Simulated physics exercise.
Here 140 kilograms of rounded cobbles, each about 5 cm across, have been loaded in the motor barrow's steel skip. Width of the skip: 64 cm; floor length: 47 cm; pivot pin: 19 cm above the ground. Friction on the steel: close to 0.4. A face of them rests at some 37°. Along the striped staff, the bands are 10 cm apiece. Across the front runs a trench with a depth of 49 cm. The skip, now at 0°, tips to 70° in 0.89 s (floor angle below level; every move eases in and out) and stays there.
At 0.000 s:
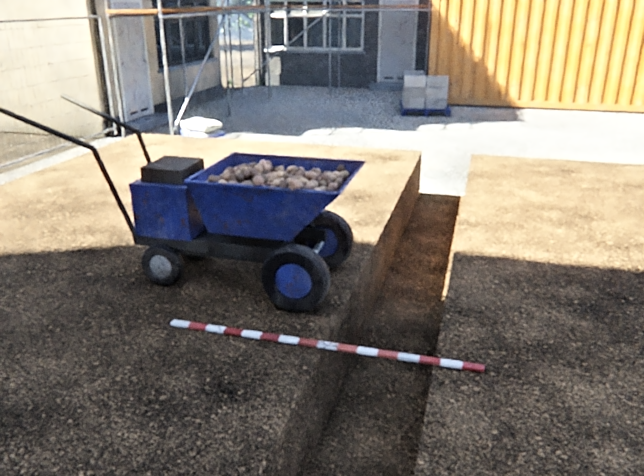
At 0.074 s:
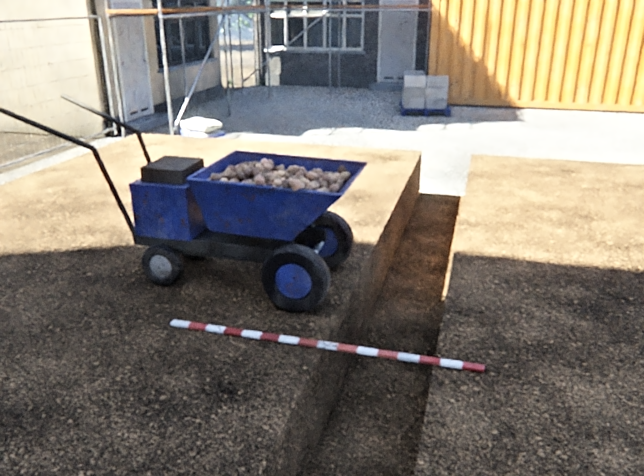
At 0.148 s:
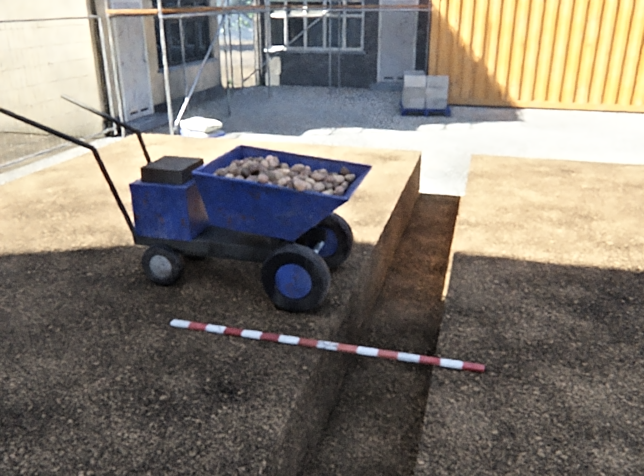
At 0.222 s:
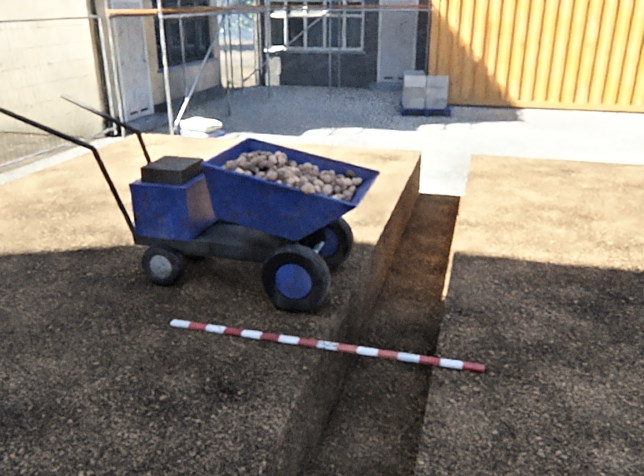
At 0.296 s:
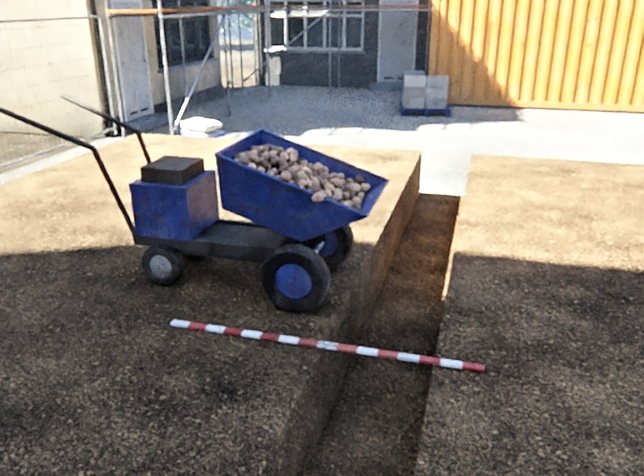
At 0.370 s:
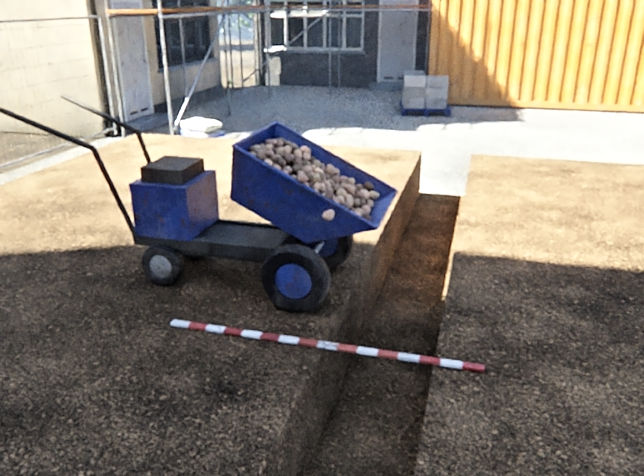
A blue motor barrow standing beside a narrow trench, its skip of rounded stones tilting steadily down to the right.
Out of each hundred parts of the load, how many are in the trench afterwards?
About 68 out of 100.
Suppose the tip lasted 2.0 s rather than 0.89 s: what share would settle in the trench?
About 80 percent, I'd say.
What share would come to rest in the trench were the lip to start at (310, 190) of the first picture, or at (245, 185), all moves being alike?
First place: Near 95%; second place: Near 75%.
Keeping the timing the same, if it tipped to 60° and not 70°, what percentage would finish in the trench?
Roughly 70%.
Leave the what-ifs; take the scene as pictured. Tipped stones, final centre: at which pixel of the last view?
Look at roughly (426, 362).
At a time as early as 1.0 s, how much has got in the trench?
By then, around 25 percent.
After 0.7 s the floor is at 59°; 100 % in the skip; the foremost stones are at (401, 258).
After 1.0 s the floor is at 70°; 62 % in the skip, 26 % in the trench, 11 % past the trench; the foremost stones are at (478, 299).
After 1.3 s the floor is at 70°; 19 % in the skip, 49 % in the trench, 32 % past the trench; the foremost stones are at (581, 319).
After 3.3 s the floor is at 70°; 0 % in the skip, 68 % in the trench, 32 % past the trench; the foremost stones are past the picture's edge.
